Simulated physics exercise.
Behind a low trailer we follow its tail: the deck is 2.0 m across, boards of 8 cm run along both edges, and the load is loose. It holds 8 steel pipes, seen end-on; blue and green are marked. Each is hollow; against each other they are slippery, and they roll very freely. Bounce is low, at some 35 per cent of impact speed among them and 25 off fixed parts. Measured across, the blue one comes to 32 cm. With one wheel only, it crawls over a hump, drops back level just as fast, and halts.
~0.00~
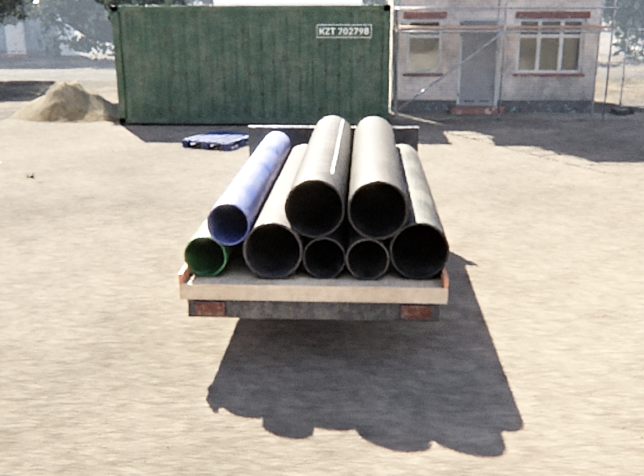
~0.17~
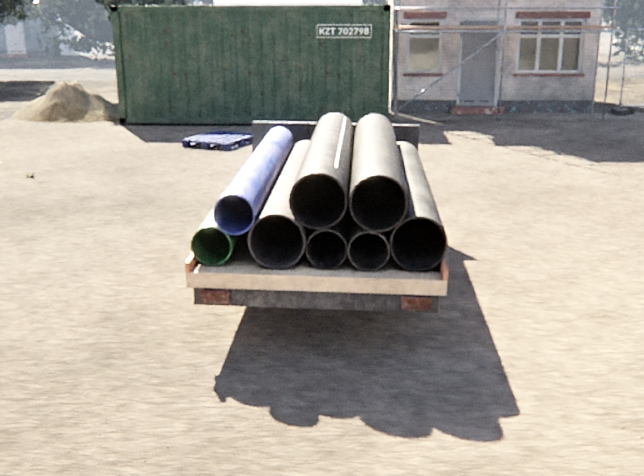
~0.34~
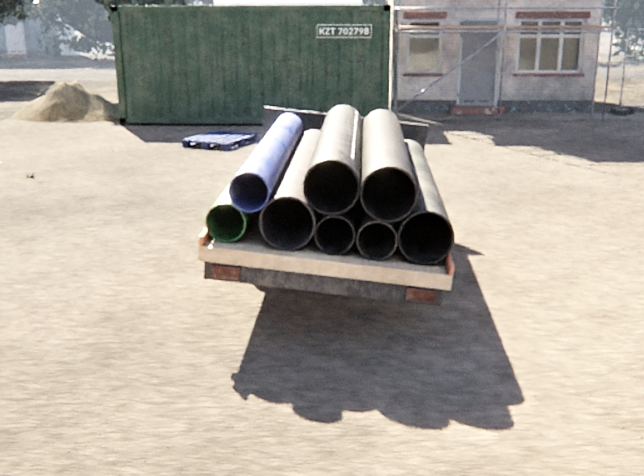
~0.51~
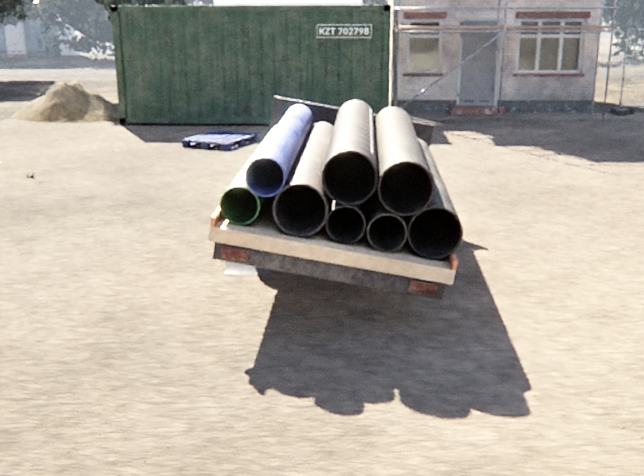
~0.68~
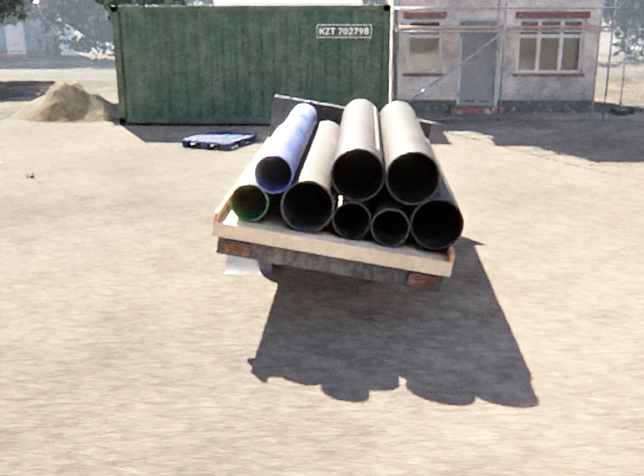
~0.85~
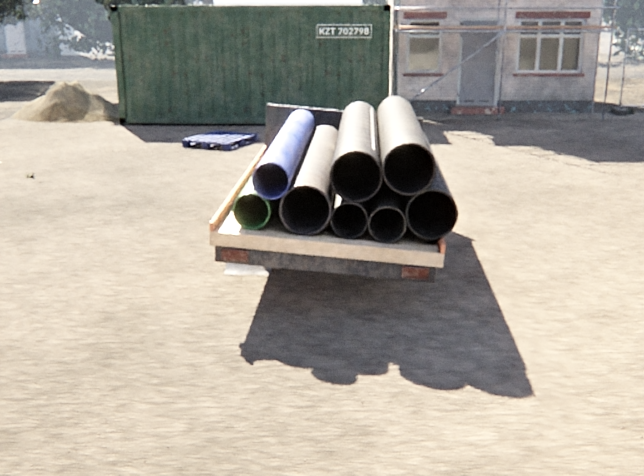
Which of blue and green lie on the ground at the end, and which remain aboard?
Blue: Aboard; green: Aboard.
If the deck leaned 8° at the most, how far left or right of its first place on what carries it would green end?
Shift: Near 0 cm to the left.
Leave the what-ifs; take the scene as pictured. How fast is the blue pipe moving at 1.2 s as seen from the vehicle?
Reading: Roughly 0.2 m/s.
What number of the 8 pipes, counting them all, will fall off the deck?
Total: 0.
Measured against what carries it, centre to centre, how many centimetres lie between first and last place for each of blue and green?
Estimates - blue near 10, green near 0.
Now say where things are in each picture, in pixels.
In the first frame, blue (228, 224), green (205, 257); 5 of the 8 make up the bottom layer.
In the second frame, blue (234, 214), green (211, 247); the deck slopes 1° down to the right.
In the third frame, blue (249, 192), green (225, 223); the deck slopes 6° down to the right.
In the fourth frame, blue (265, 177), green (239, 206); the deck slopes 10° down to the right.
In the fifth frame, blue (274, 174), green (249, 203); the deck slopes 10° down to the right.
In the sixth frame, blue (271, 181), green (251, 212); the deck slopes 5° down to the right.
Then, 1.2 s in, blue is up on others, 45 cm from the left edge, rolling left; green is on the deck, 30 cm from the left edge, rolling left; 0 off so far.
Then, 1.6 s in, blue is up on others, 30 cm from the left edge, rolling left; green is on the deck, 15 cm from the left edge, rolling left; 0 off so far.
Then, 2.0 s in, blue is up on others, 25 cm from the left edge; still the same for green; 0 off so far.
In the end (2.4 s), blue is up on others, 25 cm from the left edge; green is on the deck, 15 cm from the left edge; 0 off so far.
